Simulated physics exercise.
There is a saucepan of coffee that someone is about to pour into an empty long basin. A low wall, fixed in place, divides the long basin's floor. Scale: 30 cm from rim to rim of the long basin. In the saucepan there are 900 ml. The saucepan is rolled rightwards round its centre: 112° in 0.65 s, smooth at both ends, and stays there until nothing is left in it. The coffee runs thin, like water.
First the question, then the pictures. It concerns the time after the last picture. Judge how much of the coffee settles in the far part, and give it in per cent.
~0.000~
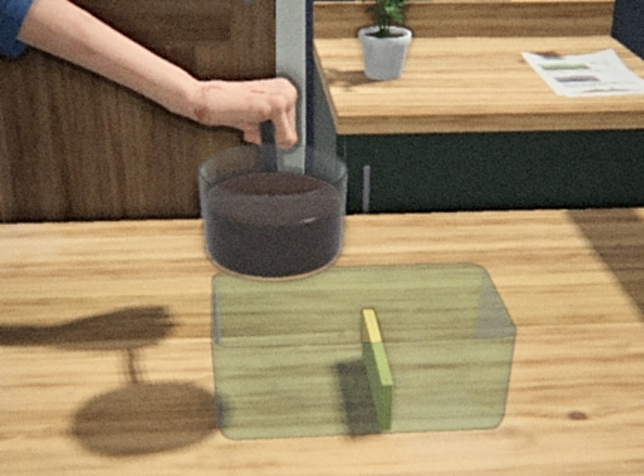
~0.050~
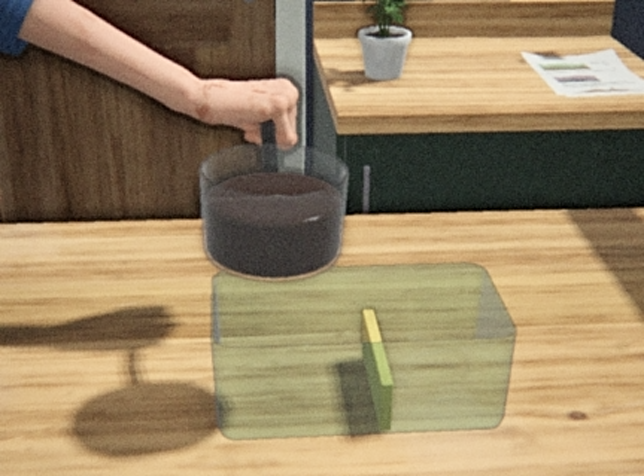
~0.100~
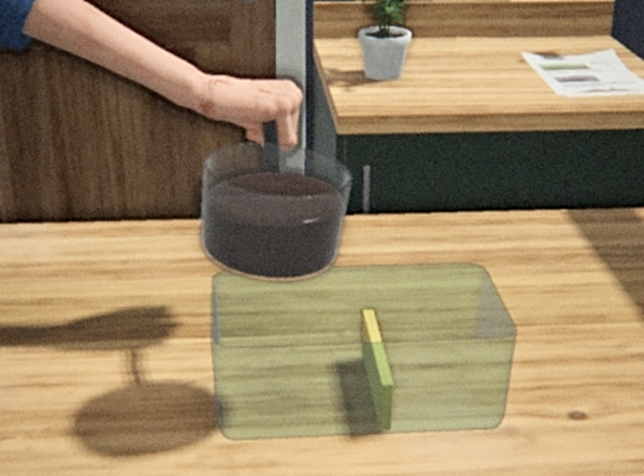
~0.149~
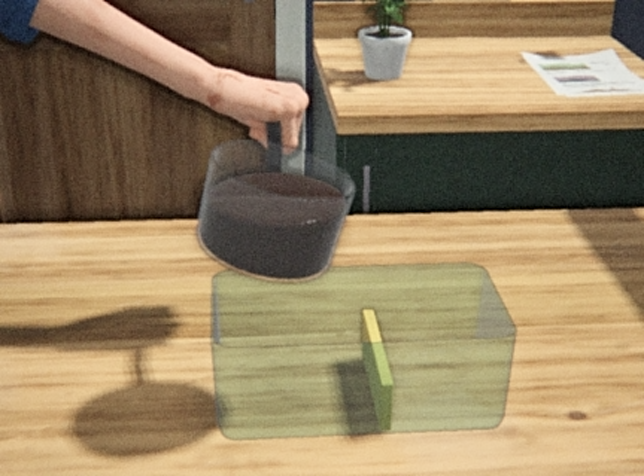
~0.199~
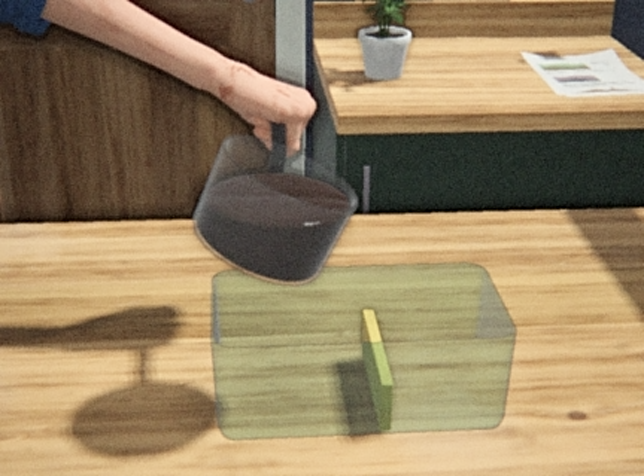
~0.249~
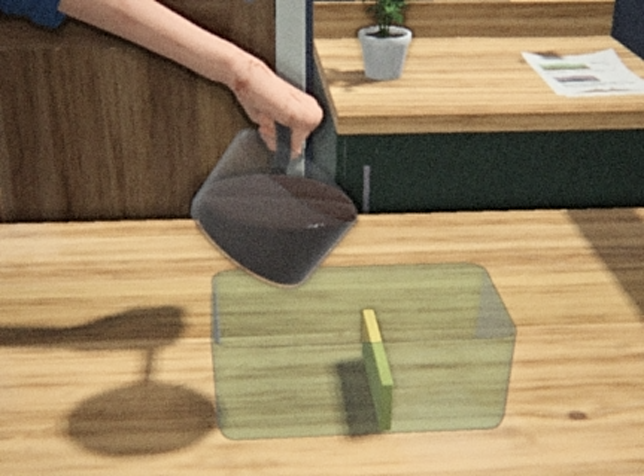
Some 41 per cent settles in the far part.
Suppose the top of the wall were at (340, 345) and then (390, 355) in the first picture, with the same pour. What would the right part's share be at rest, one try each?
I'd say 90 percent on the first go, 30 percent on the next.
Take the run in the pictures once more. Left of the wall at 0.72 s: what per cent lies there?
44 %.
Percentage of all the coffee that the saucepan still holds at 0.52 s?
I reckon about 36 in a hundred is still held.
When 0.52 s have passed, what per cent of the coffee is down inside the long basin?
About 34 per cent.
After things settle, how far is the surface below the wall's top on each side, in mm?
I'd say some 38 mm on the left and some 38 mm on the right.
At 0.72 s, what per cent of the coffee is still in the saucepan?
Close to 6 percent of the whole amount.
Then, 0.52 s in, the tilt is 101° and 35 per cent is still to pour, 8 is left of the wall and 27 right of it.
Then, 0.72 s in, the tilt is 112° and 6 per cent is still to pour, 45 is left of the wall and 41 right of it.
Then, 0.93 s in, the tilt is 112° and 0 per cent is still to pour, 56 is left of the wall and 41 right of it.
Then, 1.15 s in, the tilt is 112° and 0 per cent is still to pour, 57 is left of the wall and 41 right of it.
Finally, 57 per cent lies left of the wall, 41 right of it and 2 outside.
